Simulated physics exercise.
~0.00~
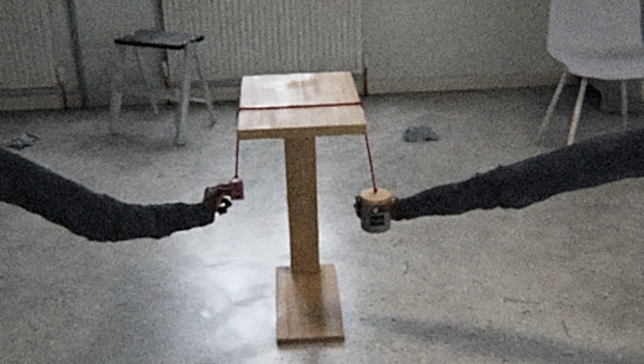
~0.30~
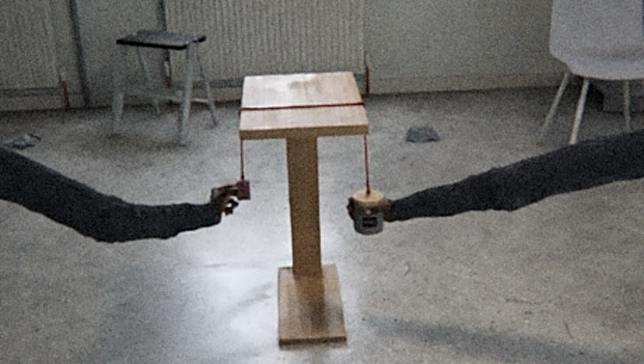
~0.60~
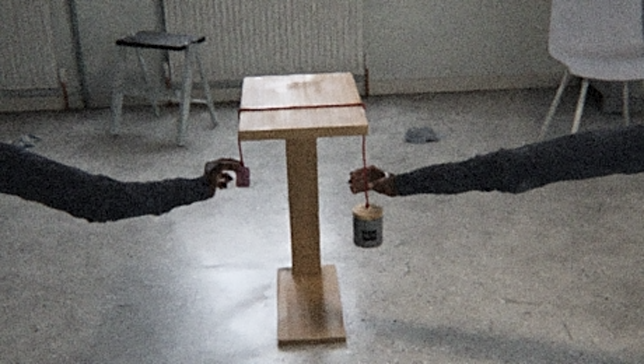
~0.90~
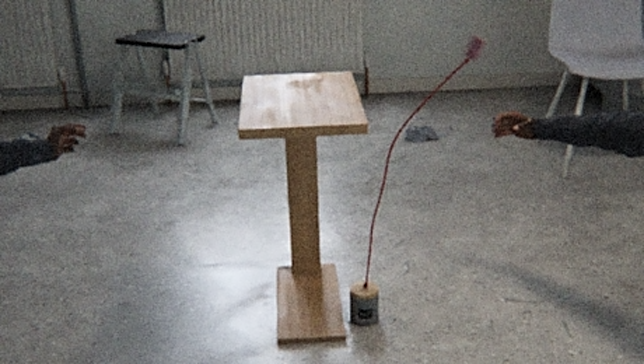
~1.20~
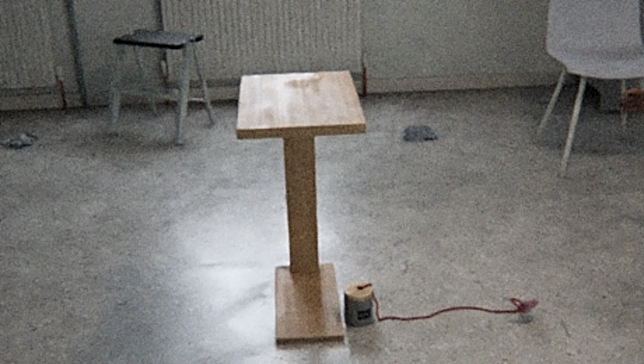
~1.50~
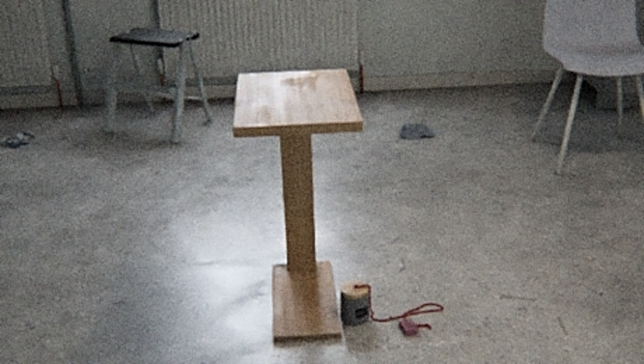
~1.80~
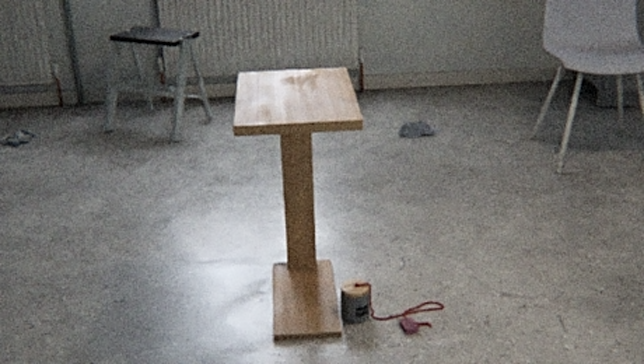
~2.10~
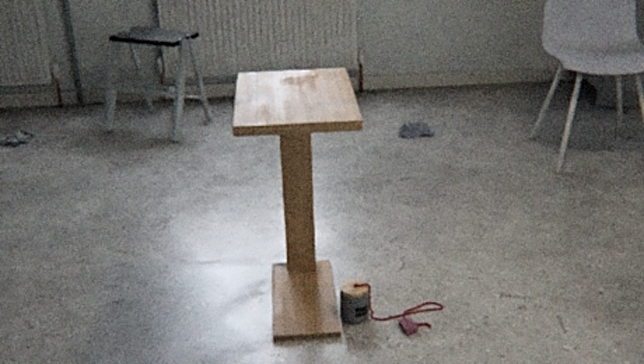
A red string lies across the top of a small wooden pedestal table, a little red matchbox held at its left end and a grey jar with a pale lid at its right, seen from the front by a slightly swaying camera in a grey-floored room with a stool and a white chair behind. Two dark-sleeved arms hold the ends, then let go. The jar drops to the floor, and the string slides off rightwards, whipping the matchbox up over the right side. The matchbox falls, shifts back left, and rests beside the upright jar.
